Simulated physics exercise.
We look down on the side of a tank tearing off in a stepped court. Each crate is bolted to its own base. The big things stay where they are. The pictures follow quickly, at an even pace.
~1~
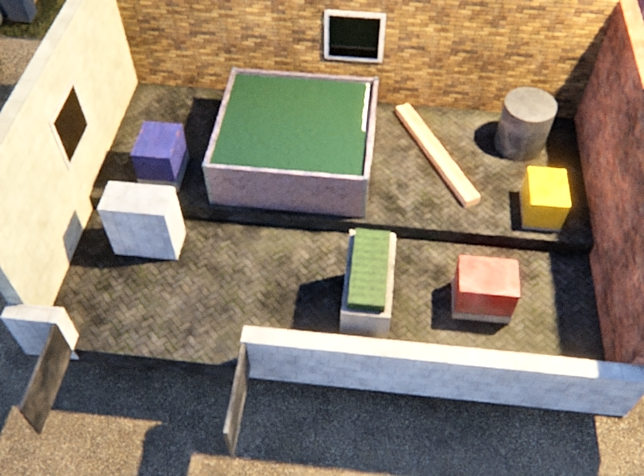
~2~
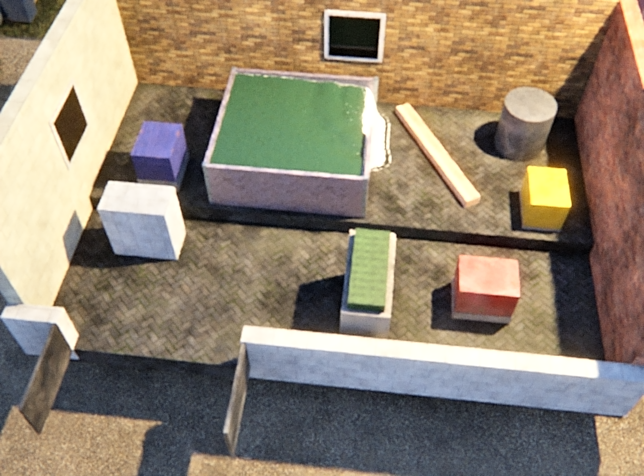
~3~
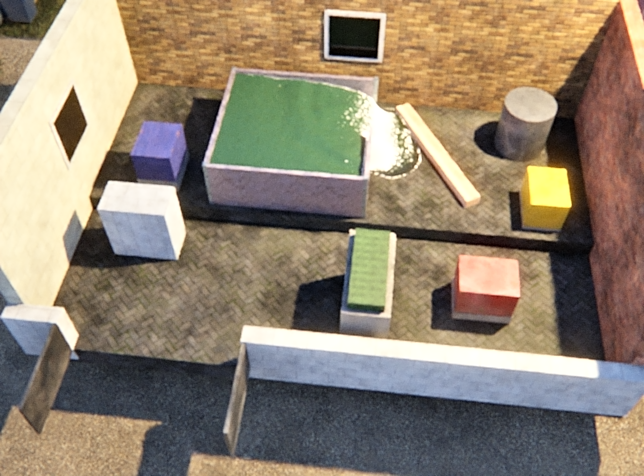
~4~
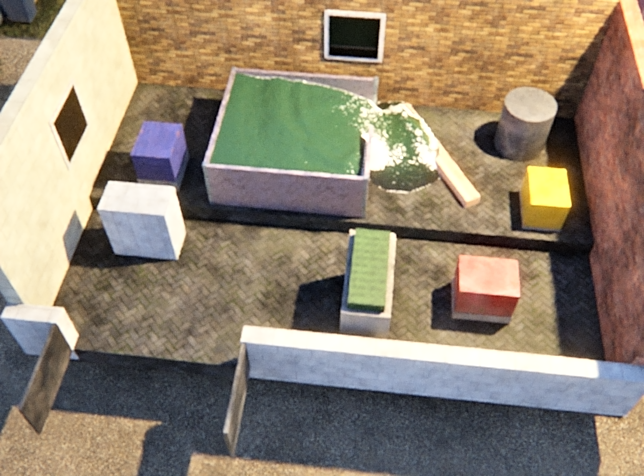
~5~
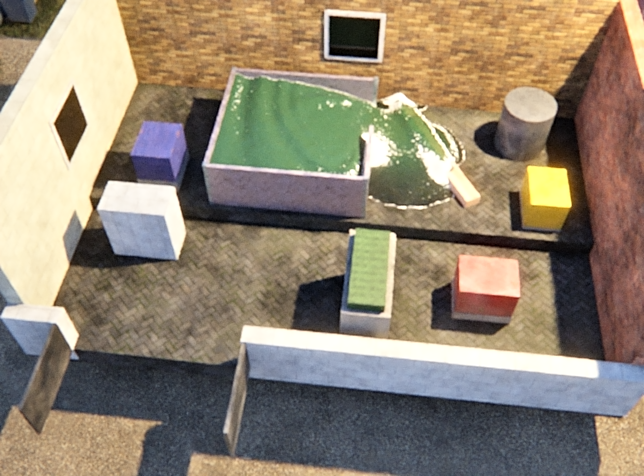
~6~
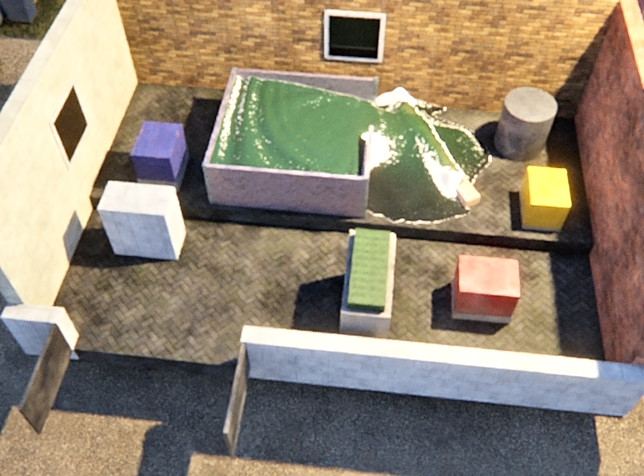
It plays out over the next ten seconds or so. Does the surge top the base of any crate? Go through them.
The yellow crate gets wet; the red crate gets wet; the blue crate stays dry.
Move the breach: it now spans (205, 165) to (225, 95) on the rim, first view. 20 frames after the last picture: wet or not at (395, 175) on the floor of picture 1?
There: Free of water.
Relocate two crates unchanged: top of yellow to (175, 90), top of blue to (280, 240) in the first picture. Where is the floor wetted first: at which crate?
First comes the red-painted one.
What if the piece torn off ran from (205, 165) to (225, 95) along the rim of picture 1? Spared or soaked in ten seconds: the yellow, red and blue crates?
My reading: The yellow crate is topped, the red crate remains dry, the blue crate is wetted.
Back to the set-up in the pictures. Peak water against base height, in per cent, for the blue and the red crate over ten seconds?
Roughly 20 per cent, then 220 per cent.
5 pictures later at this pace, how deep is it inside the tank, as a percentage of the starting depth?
I make it 72 per cent.
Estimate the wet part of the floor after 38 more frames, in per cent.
Some 80 per cent.
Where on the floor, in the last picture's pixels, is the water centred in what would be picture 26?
Near (391, 178).
A moment on, water covers 25 % of the floor; the yellow crate water round its plinth, the red crate water round its plinth, the blue crate not reached.
Next, water covers 40 % of the floor; the yellow crate water round its plinth, the red crate water round its plinth, the blue crate not reached.
Then, water covers 55 % of the floor; the yellow crate water round its plinth, the red crate water round its plinth, the blue crate not reached.
Later, water covers 80 % of the floor; the yellow crate water round its plinth, the red crate water round its plinth, the blue crate water round its plinth.
In the end, water covers 95 % of the floor; the yellow crate was topped, the red crate was topped, the blue crate stayed above the water.
